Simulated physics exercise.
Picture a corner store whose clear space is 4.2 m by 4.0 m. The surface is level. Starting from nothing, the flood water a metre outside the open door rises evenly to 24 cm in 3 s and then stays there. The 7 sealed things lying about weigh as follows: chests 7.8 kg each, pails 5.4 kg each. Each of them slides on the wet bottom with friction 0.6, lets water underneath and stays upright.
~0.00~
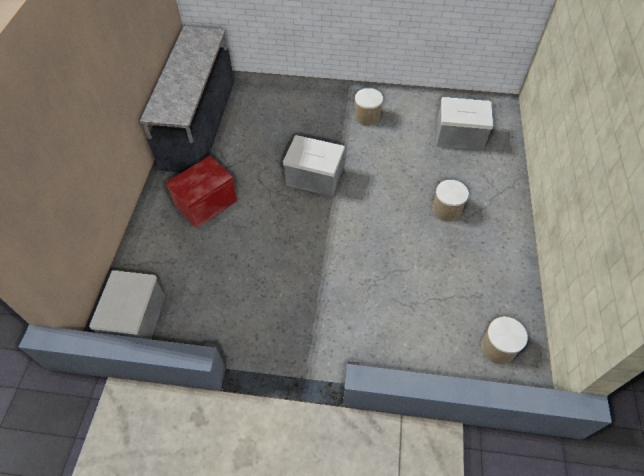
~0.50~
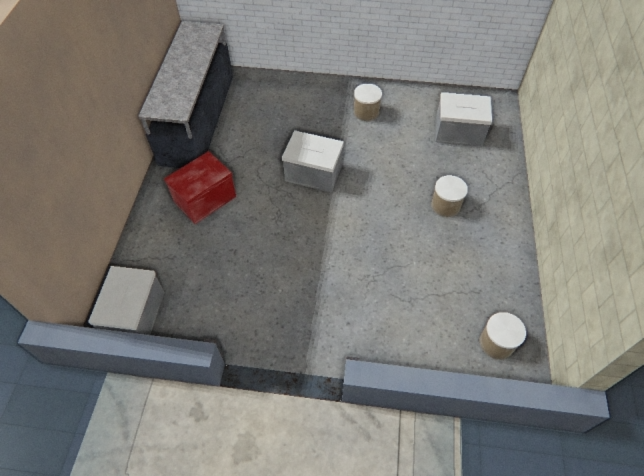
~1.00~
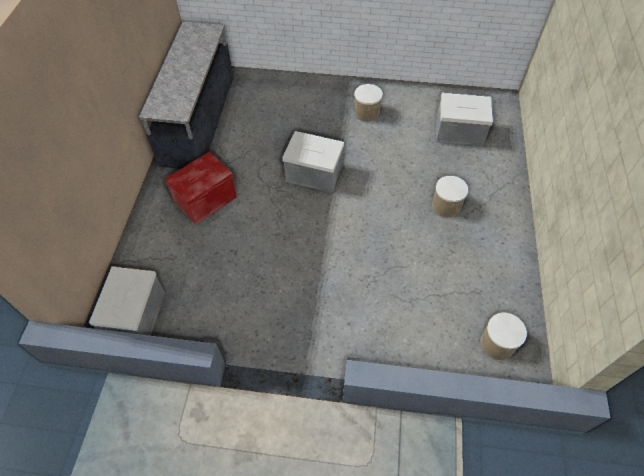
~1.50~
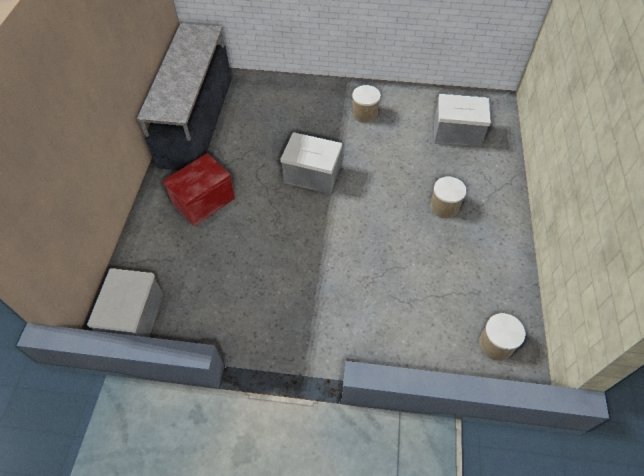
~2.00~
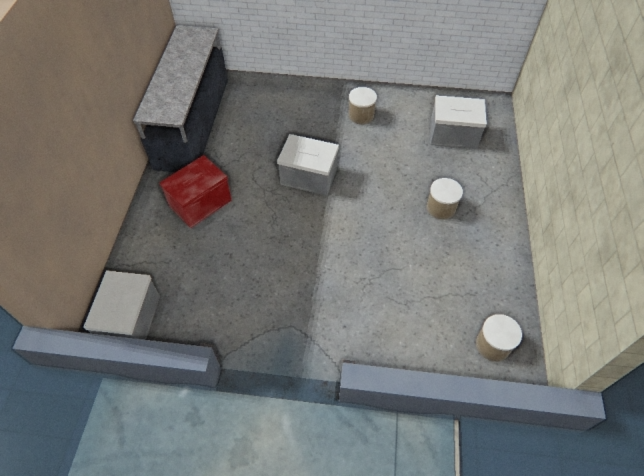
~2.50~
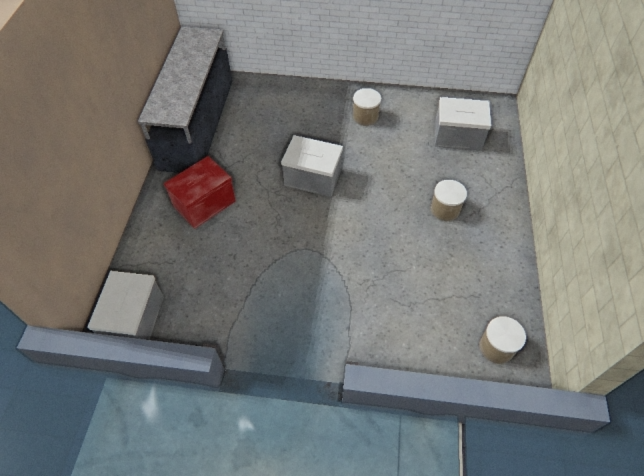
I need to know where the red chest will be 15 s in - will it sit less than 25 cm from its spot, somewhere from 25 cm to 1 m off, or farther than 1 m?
It'll show a big shift.
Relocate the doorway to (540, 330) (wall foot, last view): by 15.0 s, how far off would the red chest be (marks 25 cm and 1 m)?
You'd see the red chest wander off a long way.
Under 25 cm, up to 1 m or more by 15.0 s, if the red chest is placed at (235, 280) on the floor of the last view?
Here it goes just a bit.
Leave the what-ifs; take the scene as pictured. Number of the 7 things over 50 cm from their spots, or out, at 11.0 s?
I make it 6 by then.
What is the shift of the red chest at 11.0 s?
About 200 cm.
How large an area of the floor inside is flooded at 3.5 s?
Somewhere around 5.5 m2, roughly.
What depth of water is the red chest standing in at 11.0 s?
Depth: About 14 cm.
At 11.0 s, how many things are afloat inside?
6 at that moment.
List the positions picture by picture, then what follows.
In the first frame, the red chest at (199, 180), on the bottom; 0.0 m2 under water; 0 of 7 have shifted.
In the second frame, the red chest at (198, 176), on the bottom; 0.0 m2 under water; 0 of 7 have shifted.
In the third frame, the red chest at (199, 176), on the bottom; water covers 0.0 m2; 0 of 7 have shifted.
In the fourth frame, the red chest at (197, 178), on the bottom; 0.0 m2 under water; 0 of 7 have shifted.
In the fifth frame, the red chest at (193, 180), on the bottom; 0.3 m2 under water; 0 of 7 have shifted.
In the sixth frame, the red chest at (197, 180), on the bottom; water covers 1.1 m2; 0 of 7 have shifted.
After 3.5 s the red chest is near (197, 180), 0.0 m from its start, aground; 0 afloat.
After 6.8 s the red chest is near (198, 162), 0.2 m from its start, afloat; 4 afloat.
After 11.0 s the red chest is near (259, 56), 1.9 m from its start, afloat; 6 afloat.
After 15.0 s the red chest is near (249, 56), 1.8 m from its start, afloat; 7 afloat.
